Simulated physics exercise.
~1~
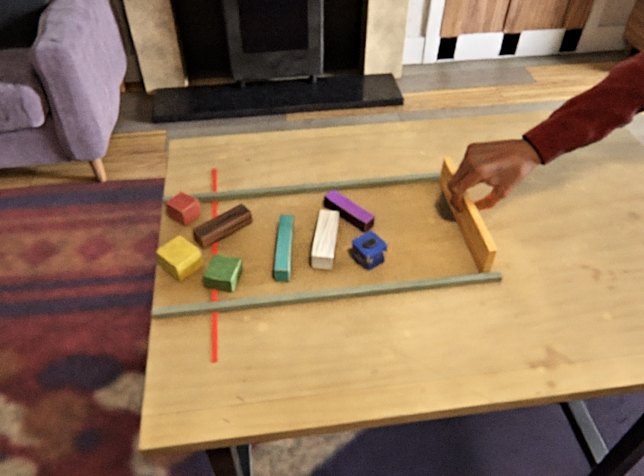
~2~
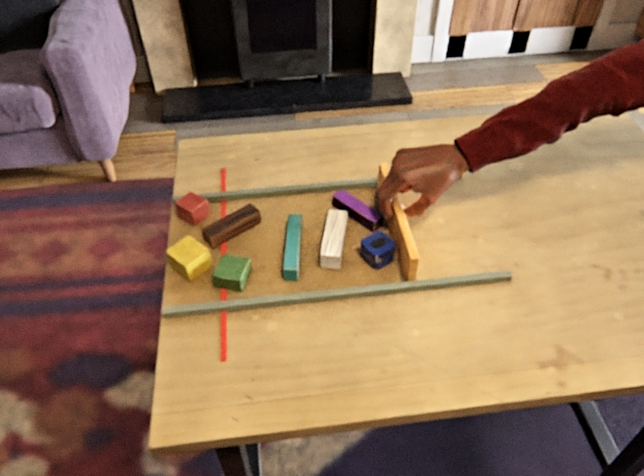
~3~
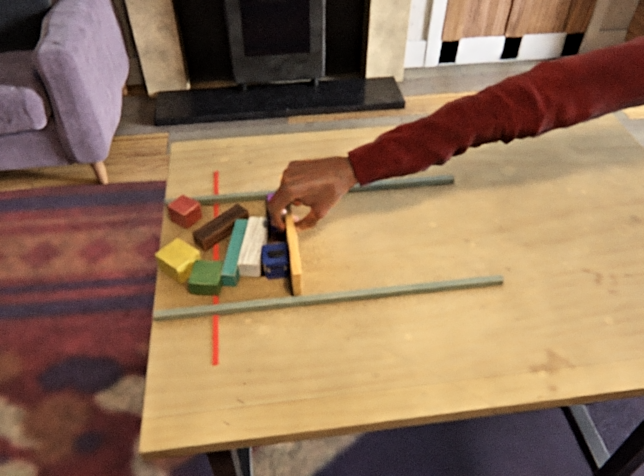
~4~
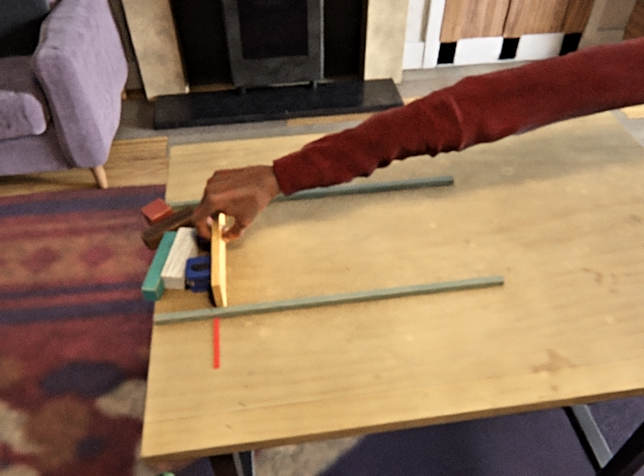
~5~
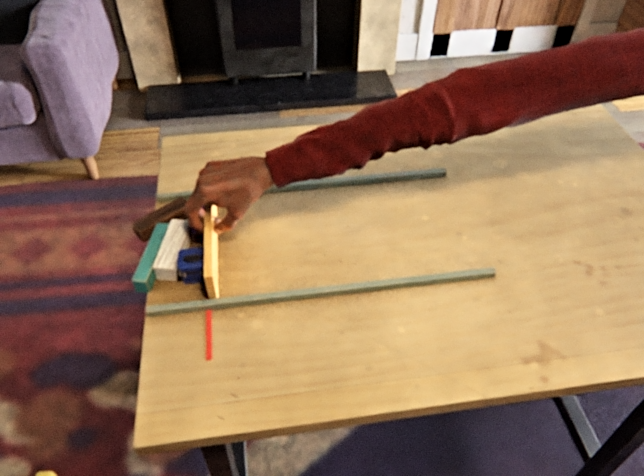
To begin with, a hand in a dark red sleeve holds an upright wooden board at the right end of two green rails on a table, with eight colourful sticks and blocks lying between it and the table's left edge. The hand slides the board left, reaching the purple and blue pieces. It keeps pushing, bunching the blue, white and teal pieces together near the red tape. As the board nears the tape, the yellow and green blocks go over the edge. Finally the red block is gone too, while the teal, white and brown pieces jut past the edge beside the halted board.
